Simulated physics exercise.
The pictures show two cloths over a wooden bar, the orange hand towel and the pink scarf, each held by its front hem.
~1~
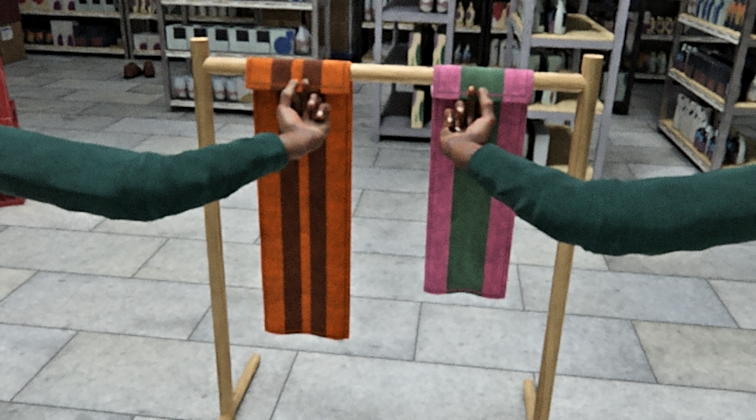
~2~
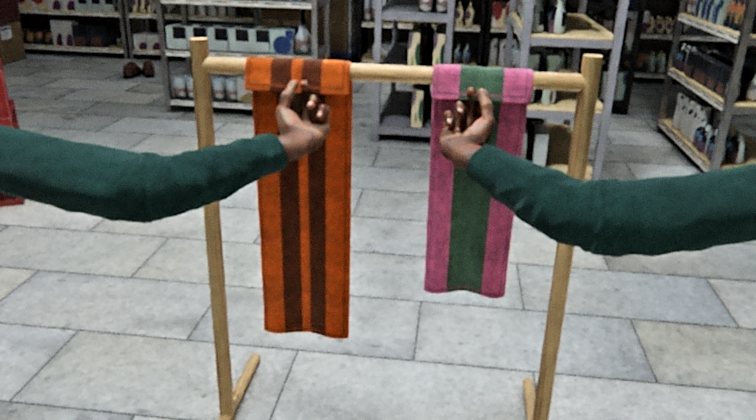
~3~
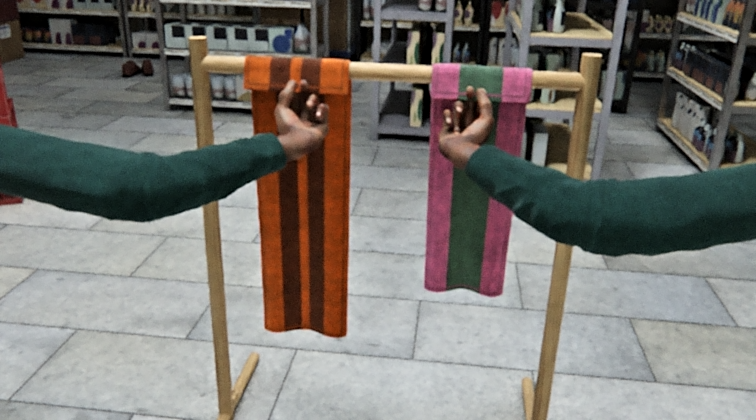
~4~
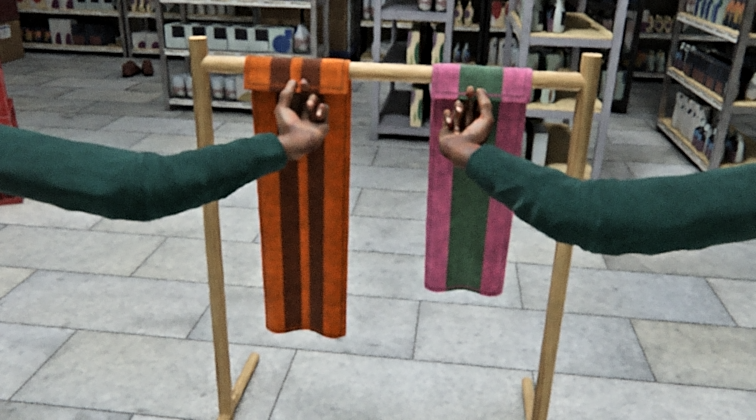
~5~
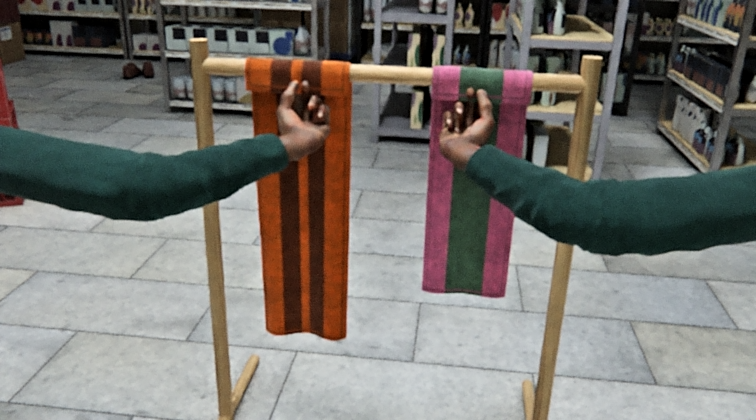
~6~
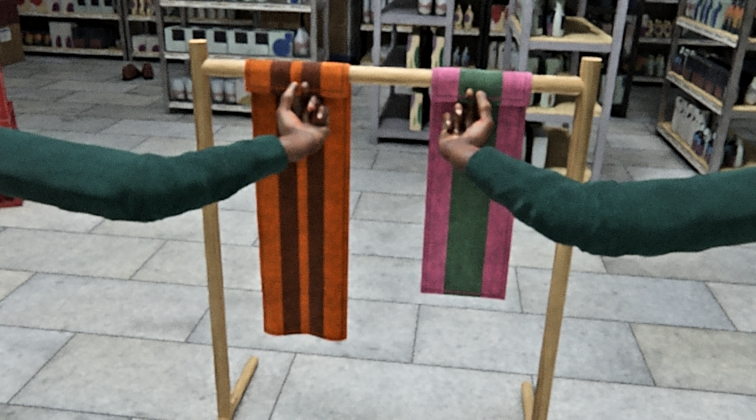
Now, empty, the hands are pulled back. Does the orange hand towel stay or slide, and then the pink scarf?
The orange hand towel comes off, the pink scarf comes off.
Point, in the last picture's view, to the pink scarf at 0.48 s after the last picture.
Roughly (455, 383).
Then, 0.28 s later than the last view, hand towel clear of the rail and dropping near (304, 261); scarf clear of the rail and dropping near (468, 232).
Then, 0.48 s later than the last view, hand towel clear of the rail and dropping near (307, 395); scarf clear of the rail and dropping near (455, 383).
Then, 0.70 s later than the last view, hand towel in a heap on the floor; scarf in a heap on the floor.
Finally, hand towel in a heap on the floor; scarf in a heap on the floor. The orange hand towel is pulled off by its long side and the pink scarf slides off.
